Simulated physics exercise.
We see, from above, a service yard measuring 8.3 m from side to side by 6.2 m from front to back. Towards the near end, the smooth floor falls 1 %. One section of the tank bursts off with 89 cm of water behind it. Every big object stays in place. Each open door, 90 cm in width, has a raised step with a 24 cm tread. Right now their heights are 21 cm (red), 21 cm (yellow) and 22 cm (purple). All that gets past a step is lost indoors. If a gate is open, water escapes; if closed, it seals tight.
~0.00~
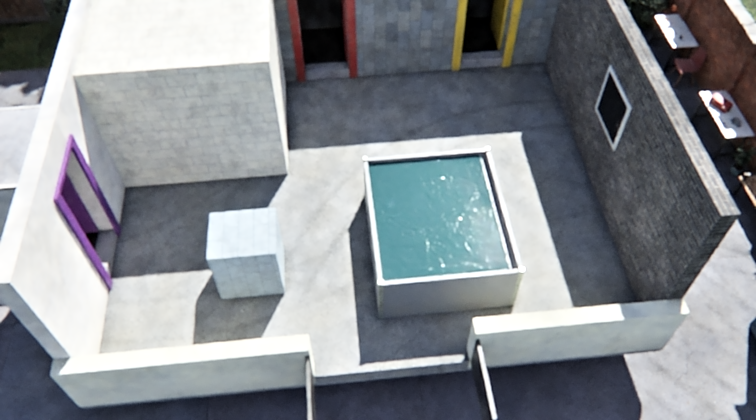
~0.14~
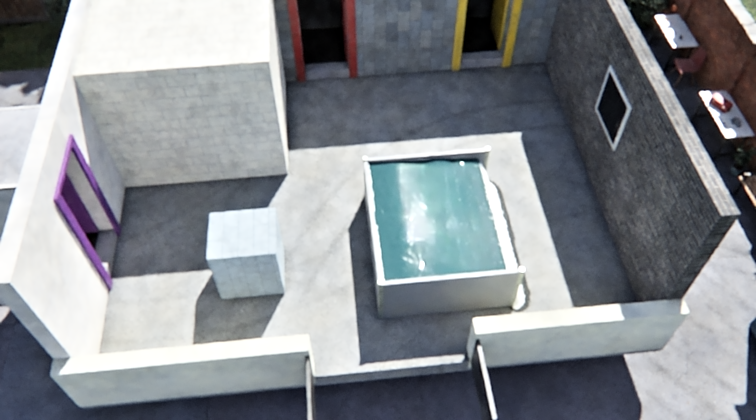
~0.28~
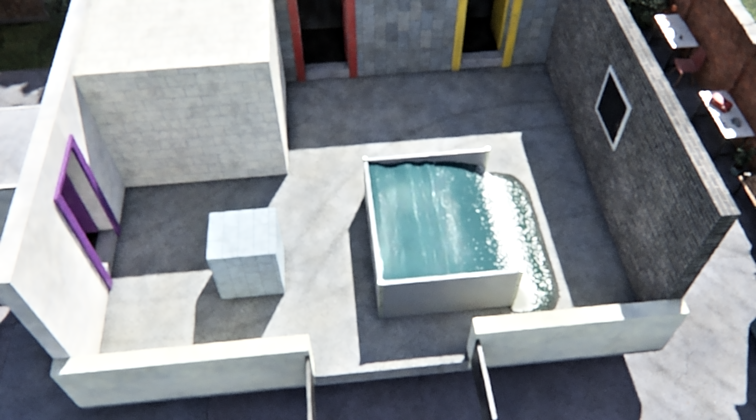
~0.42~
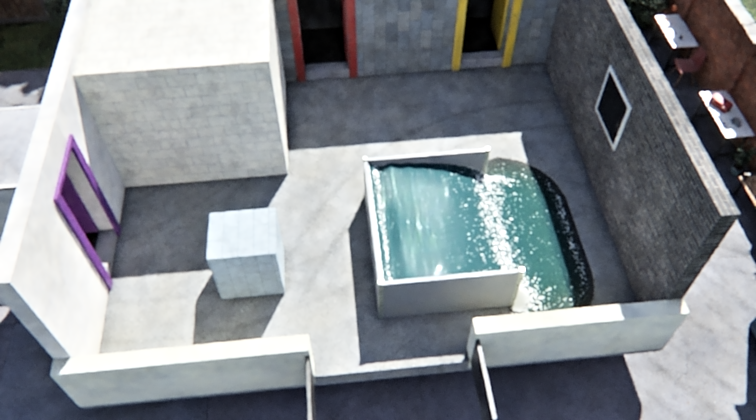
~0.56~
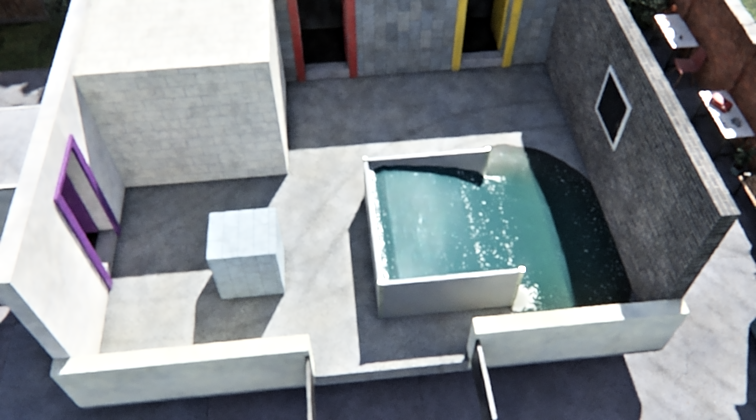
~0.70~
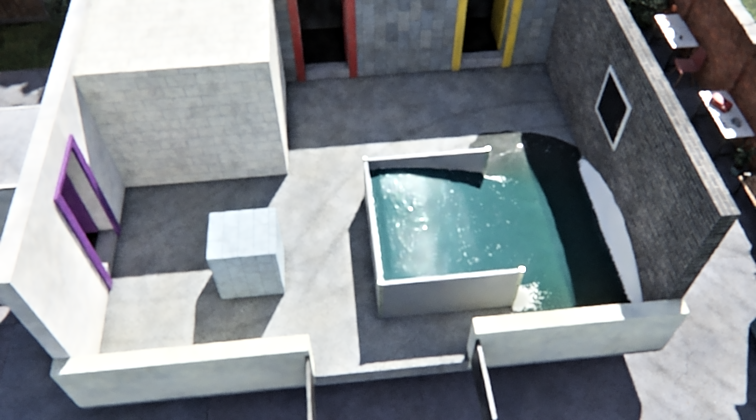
The clip opens on a walled yard seen from above, with a full, still tank of water near coloured doorways. The tank's right side gives way and water pours out in a foaming sheet, then spreads across the floor to the dark right-hand wall as the level inside the tank drops.
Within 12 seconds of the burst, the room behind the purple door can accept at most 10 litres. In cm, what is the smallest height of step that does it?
Roughly 6 cm high.
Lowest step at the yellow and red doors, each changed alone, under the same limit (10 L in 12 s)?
You'd want about 26 centimetres at yellow and about 15 centimetres at red.
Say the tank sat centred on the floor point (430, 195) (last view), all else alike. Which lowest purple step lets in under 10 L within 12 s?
About 11.5 centimetres.
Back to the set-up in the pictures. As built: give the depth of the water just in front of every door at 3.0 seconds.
The red door has 0 cm, the yellow door 28 cm and the purple door 0 cm.
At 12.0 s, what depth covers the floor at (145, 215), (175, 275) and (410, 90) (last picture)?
First 8, then 7, then 8 cm.
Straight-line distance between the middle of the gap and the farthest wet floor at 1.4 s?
Near 4.2 metres, give or take.
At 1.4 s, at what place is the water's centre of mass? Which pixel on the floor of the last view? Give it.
Approximately (512, 241).
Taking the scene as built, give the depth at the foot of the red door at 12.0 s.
Lab note: Depth approx. 8.5 cm.
After 1.4 s water covers 25 % of the floor, deepest (70 cm) near (647, 328); it has not reached the purple door.
After 3.0 s water covers 45 % of the floor, deepest (38 cm) near (647, 328); it has not reached the purple door.
After 12.0 s water covers 100 % of the floor, deepest (12 cm) near (268, 246); 8 cm at the purple door, 0 litres in over its 22 cm step.
At the purple door as built, the water arrived by 4.7 s and peaked near 9 cm at 11.4 s.
With a step of 5 cm, 17 litres would have come in within the 12 s; with 7 cm, 4 litres. So under 10 litres takes about 6 cm.
